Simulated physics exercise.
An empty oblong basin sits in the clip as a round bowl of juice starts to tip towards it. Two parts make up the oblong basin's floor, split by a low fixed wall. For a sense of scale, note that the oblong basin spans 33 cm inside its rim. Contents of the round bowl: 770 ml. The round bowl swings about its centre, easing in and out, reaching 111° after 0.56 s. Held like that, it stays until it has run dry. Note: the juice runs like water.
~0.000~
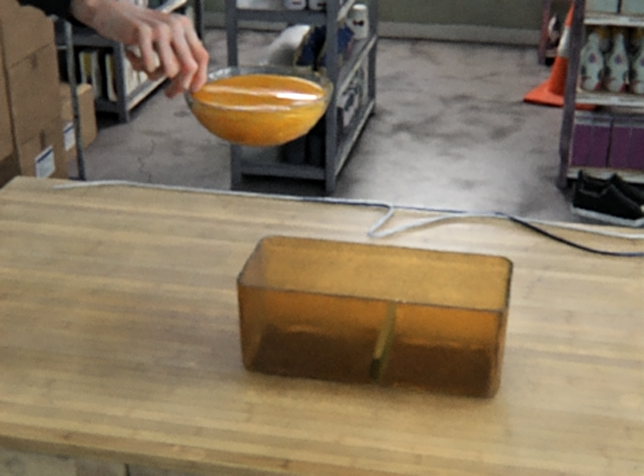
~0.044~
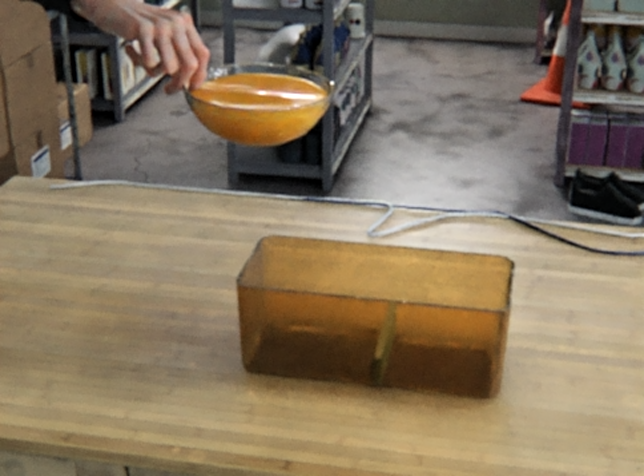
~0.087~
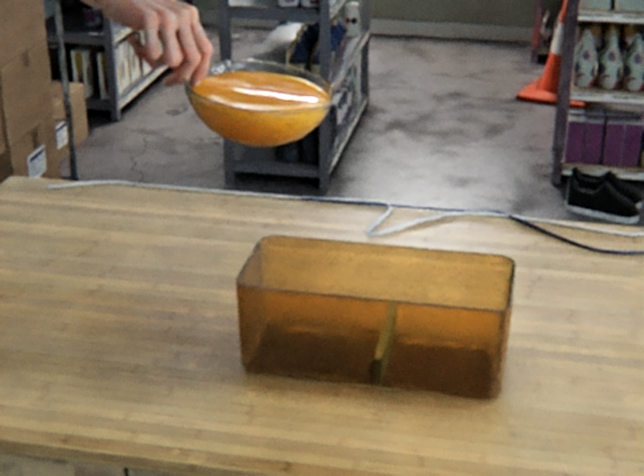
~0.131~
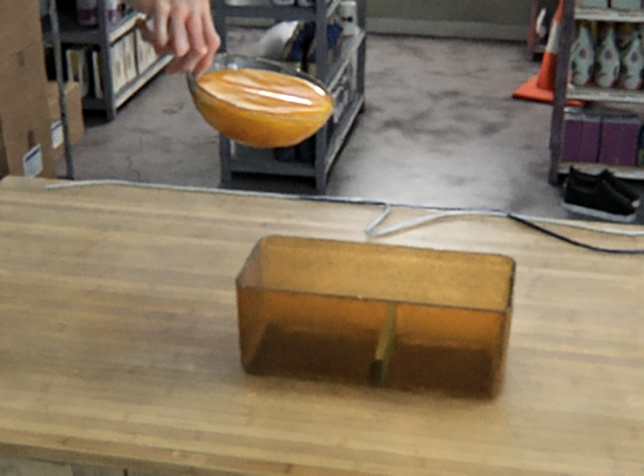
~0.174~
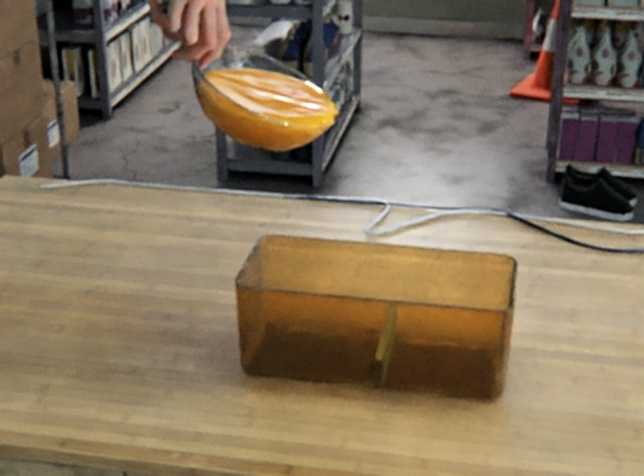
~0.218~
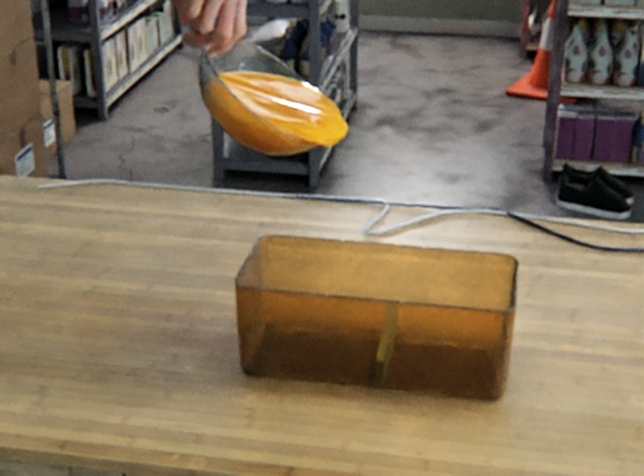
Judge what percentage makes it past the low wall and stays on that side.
Some 37 per cent makes it over and stays.
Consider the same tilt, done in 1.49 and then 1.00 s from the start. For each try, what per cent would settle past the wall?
In order, 60 and 55 per cent.
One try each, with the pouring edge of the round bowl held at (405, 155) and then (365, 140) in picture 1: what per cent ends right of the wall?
About 60 %, then about 50 %.
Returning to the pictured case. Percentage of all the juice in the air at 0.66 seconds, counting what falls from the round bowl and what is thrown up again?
Close to 9 per cent.
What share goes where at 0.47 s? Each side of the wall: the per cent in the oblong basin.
Roughly 28 sits left and 24 sits right.
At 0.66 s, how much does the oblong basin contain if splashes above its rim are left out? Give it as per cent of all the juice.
About 88 %.
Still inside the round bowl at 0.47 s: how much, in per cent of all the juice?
About 0 percent.
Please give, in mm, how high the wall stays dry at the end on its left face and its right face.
Left about 20 mm, while the right is about 24 mm.
After 0.47 s the tilt is 104° and 0 per cent is still to pour, 29 is left of the wall and 24 right of it.
After 0.66 s the tilt is 111° and 0 per cent is still to pour, 54 is left of the wall and 34 right of it.
After 0.85 s the tilt is 111° and 0 per cent is still to pour, 52 is left of the wall and 36 right of it.
After 1.06 s the tilt is 111° and 0 per cent is still to pour, 54 is left of the wall and 37 right of it.
In the end 54 per cent lies left of the wall, 37 right of it and 9 outside.
